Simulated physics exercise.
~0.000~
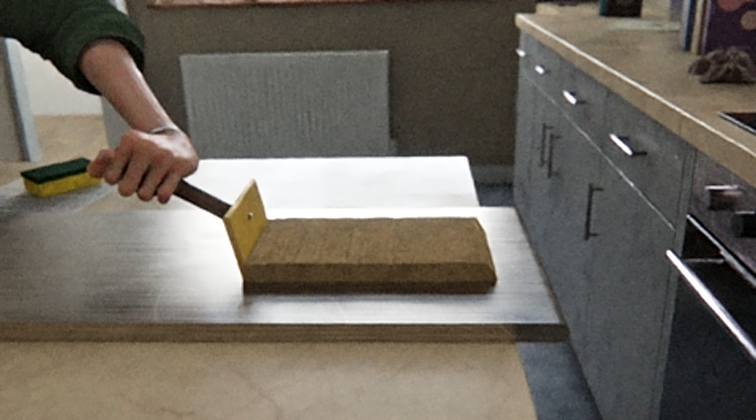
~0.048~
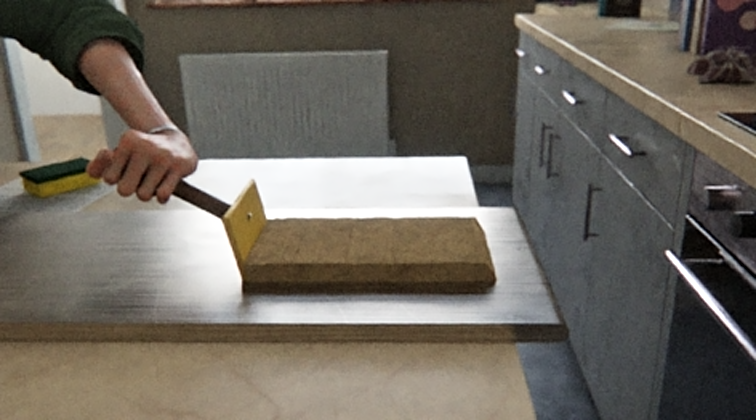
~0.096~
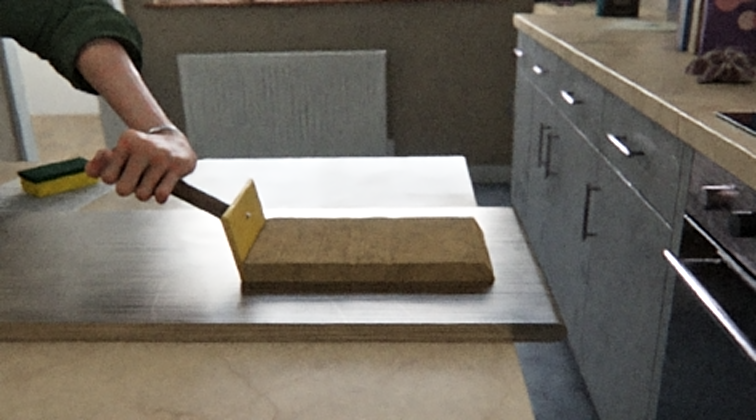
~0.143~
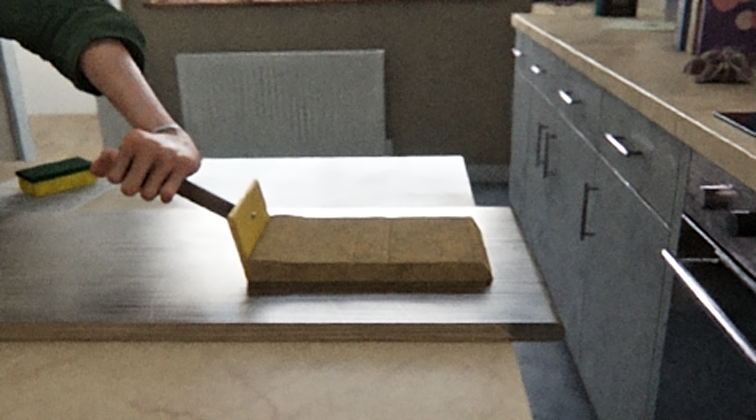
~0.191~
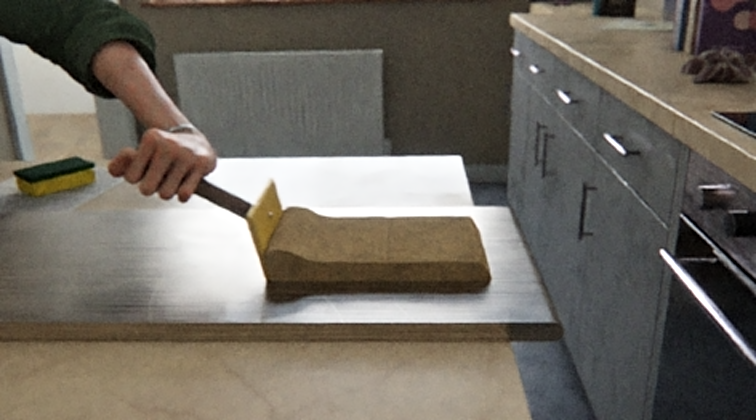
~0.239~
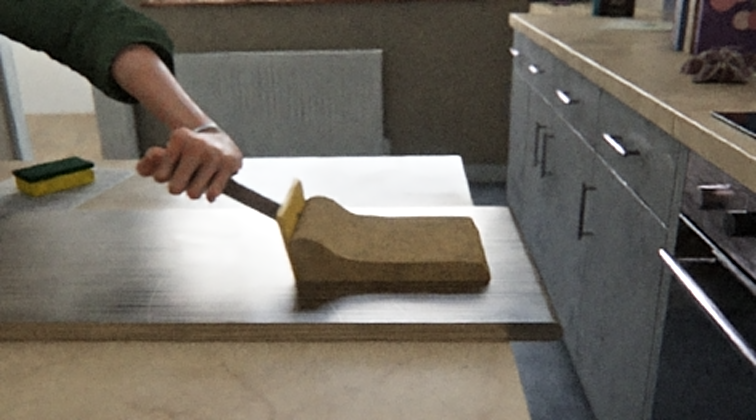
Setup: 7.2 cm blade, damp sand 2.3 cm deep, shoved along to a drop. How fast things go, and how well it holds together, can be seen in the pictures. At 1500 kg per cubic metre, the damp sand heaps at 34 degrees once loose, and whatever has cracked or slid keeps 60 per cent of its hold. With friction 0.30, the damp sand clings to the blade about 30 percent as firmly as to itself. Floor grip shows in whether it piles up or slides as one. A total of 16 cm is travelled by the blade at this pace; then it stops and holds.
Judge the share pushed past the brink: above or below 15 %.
It should land short of 15 %.
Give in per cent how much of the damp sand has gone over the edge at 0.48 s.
Close to 0 percent.
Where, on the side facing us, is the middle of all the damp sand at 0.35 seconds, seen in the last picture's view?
Look around (413, 260) on the near face.
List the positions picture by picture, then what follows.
The first picture shows foot of the blade at (250, 282), not yet moved; leading edge of the damp sand at (496, 278), piled 2.2 cm high.
The second picture shows foot of the blade at (249, 282), not yet moved; leading edge of the damp sand at (495, 278), piled 2.2 cm high.
The third picture shows foot of the blade at (248, 282), not yet moved; leading edge of the damp sand at (493, 278), piled 2.2 cm high.
The fourth picture shows foot of the blade at (254, 281), moved 9 mm; leading edge of the damp sand at (491, 277), piled 2.6 cm high.
The fifth picture shows foot of the blade at (272, 281), moved 3.1 cm; leading edge of the damp sand at (490, 277), piled 3.7 cm high.
The sixth picture shows foot of the blade at (301, 281), moved 6.4 cm; leading edge of the damp sand at (489, 277), piled 5.1 cm high.
After 0.35 s, 0 % has gone over the edge.
After 0.48 s, 0 % has gone over the edge.
After 0.61 s, 0 % has gone over the edge.
After 0.73 s, 0 % has gone over the edge.
After 0.84 s, at the end, 0 % has gone over the edge.
